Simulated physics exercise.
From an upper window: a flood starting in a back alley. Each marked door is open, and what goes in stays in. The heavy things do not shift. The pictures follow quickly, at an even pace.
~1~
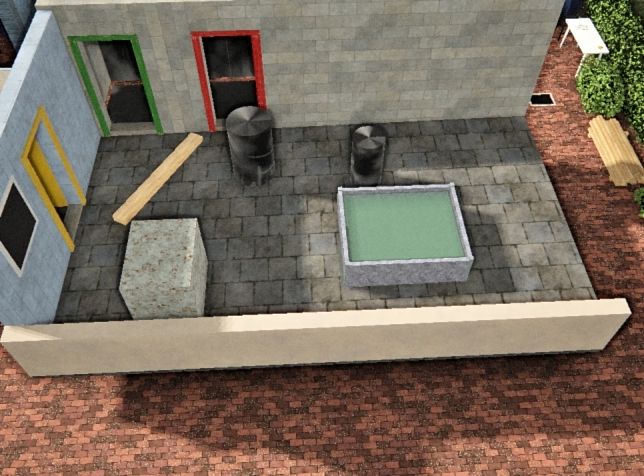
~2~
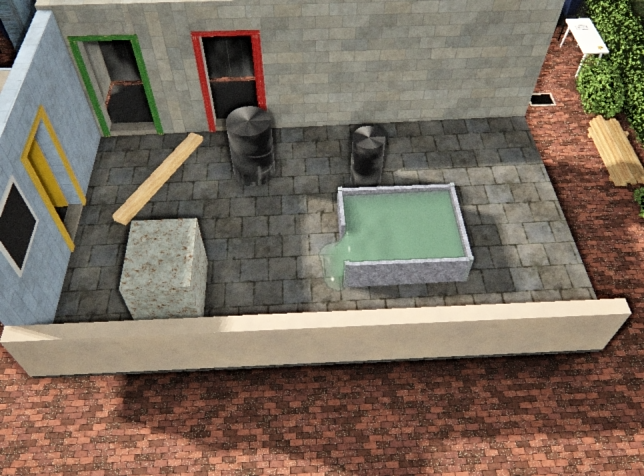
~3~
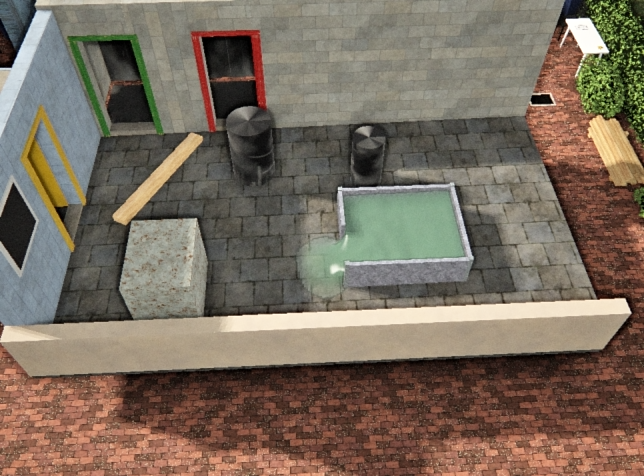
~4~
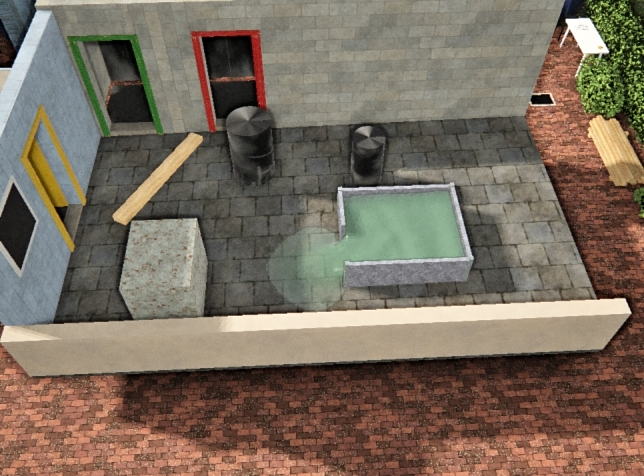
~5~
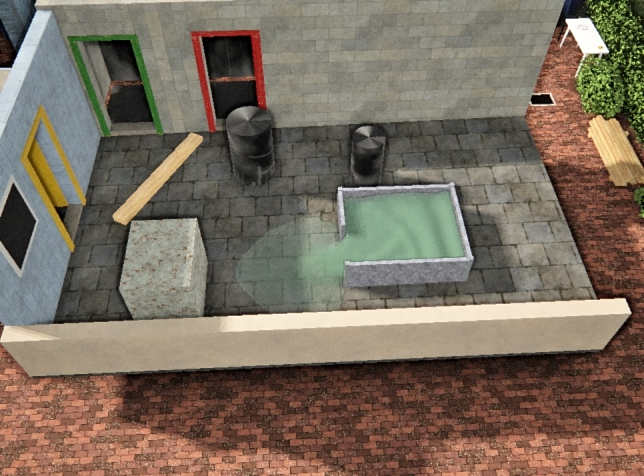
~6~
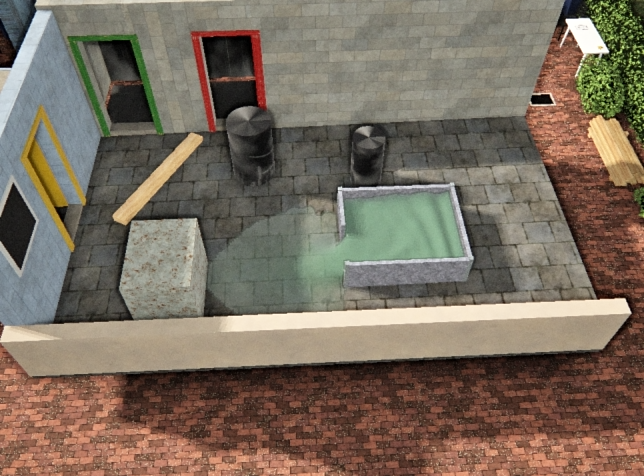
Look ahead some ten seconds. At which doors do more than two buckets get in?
One by one: The red door holds within the limit; the green door holds within the limit; the yellow door floods.
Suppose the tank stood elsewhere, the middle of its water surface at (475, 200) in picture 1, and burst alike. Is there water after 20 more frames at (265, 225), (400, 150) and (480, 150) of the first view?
In turn: Awash, free of water, no water.
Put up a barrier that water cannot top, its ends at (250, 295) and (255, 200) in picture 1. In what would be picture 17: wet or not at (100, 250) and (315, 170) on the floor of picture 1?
In turn: No water, under water.
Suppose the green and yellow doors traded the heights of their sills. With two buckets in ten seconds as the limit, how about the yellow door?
My reading: Yellow stays under.
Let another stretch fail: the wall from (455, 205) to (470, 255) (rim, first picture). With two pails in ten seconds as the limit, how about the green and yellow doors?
One by one: The green one stays under; the yellow one is under.
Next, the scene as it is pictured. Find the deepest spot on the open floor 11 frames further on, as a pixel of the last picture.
Roughly at (222, 301).
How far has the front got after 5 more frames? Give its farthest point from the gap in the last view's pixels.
Close to (139, 242).
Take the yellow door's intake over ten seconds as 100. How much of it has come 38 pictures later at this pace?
Roughly 70 per cent.
A moment on, water covers 20 % of the floor; the red door not reached, the green door not reached, the yellow door not reached.
Next, water covers 25 % of the floor; the red door not reached, the green door not reached, the yellow door wet at the sill, nothing in.
Then, water covers 30 % of the floor; the red door not reached, the green door not reached, the yellow door under two buckets in.
Later, water covers 50 % of the floor; the red door wet at the sill, nothing in, the green door wet at the sill, nothing in, the yellow door over two buckets in.
In the end, water covers 70 % of the floor; the red door under two buckets in, the green door wet at the sill, nothing in, the yellow door over two buckets in.
